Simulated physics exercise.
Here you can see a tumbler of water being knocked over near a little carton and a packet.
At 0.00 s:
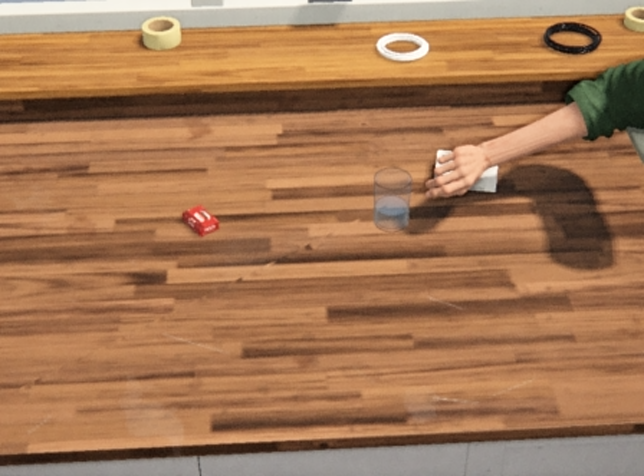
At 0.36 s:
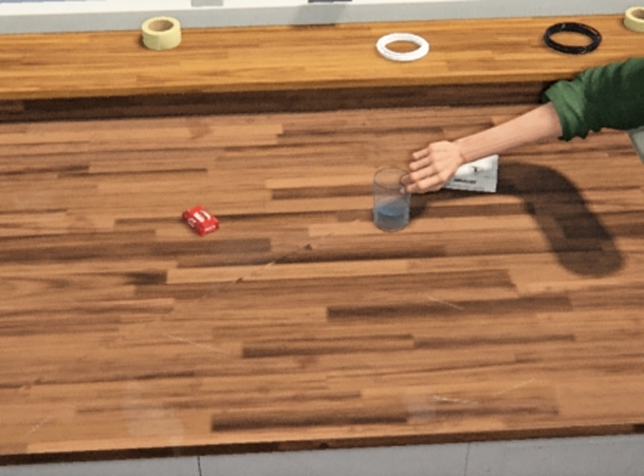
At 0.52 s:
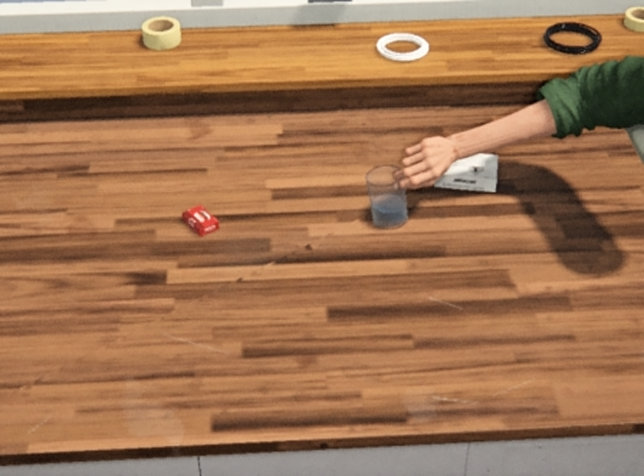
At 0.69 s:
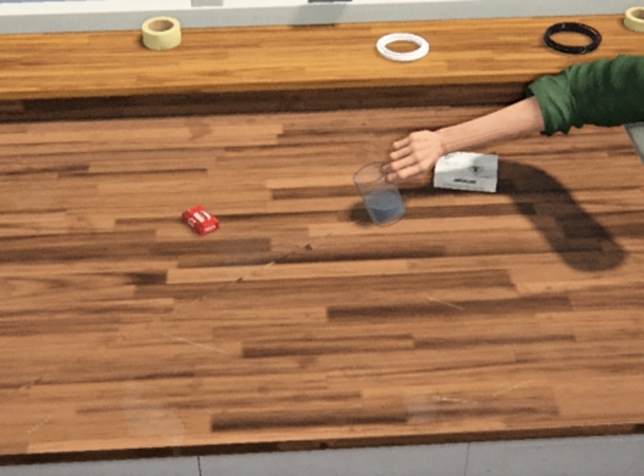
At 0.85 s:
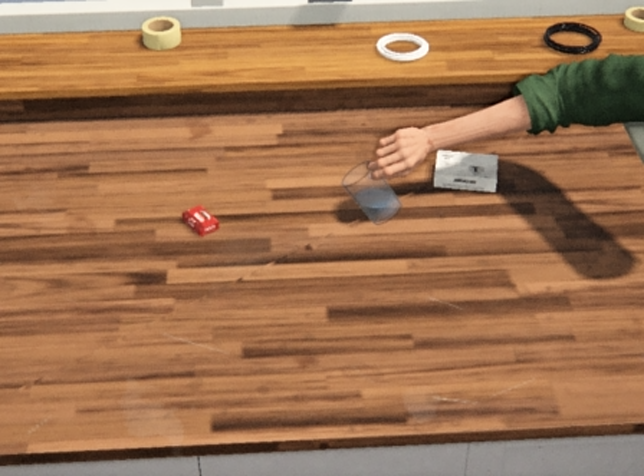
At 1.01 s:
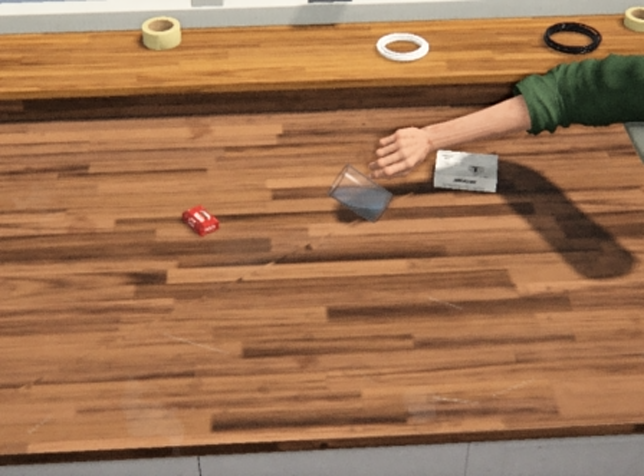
A hand pushes a glass of water leftward, tipping it toward a small red carton.
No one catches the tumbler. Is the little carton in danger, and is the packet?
Here the little carton is left wet; meanwhile the packet is left dry.
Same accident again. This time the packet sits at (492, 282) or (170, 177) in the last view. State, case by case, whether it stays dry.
The object stays out of reach at the first position and gets caught by the spill at the second.
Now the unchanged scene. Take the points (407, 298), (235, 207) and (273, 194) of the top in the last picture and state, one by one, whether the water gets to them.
Going in order, the first is out of reach, the second covered by the spill, and the third covered by the spill.
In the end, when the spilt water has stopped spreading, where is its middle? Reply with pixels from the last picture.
Around (213, 190).
After 1.5 s, the puddle covers about as much as a plate; the little carton is wet; the packet is dry.
After 2.3 s, the puddle covers about as much as a tray; the little carton is wet; the packet is dry.
After 3.6 s, the puddle covers about as much as a tray; the little carton is wet; the packet is dry.
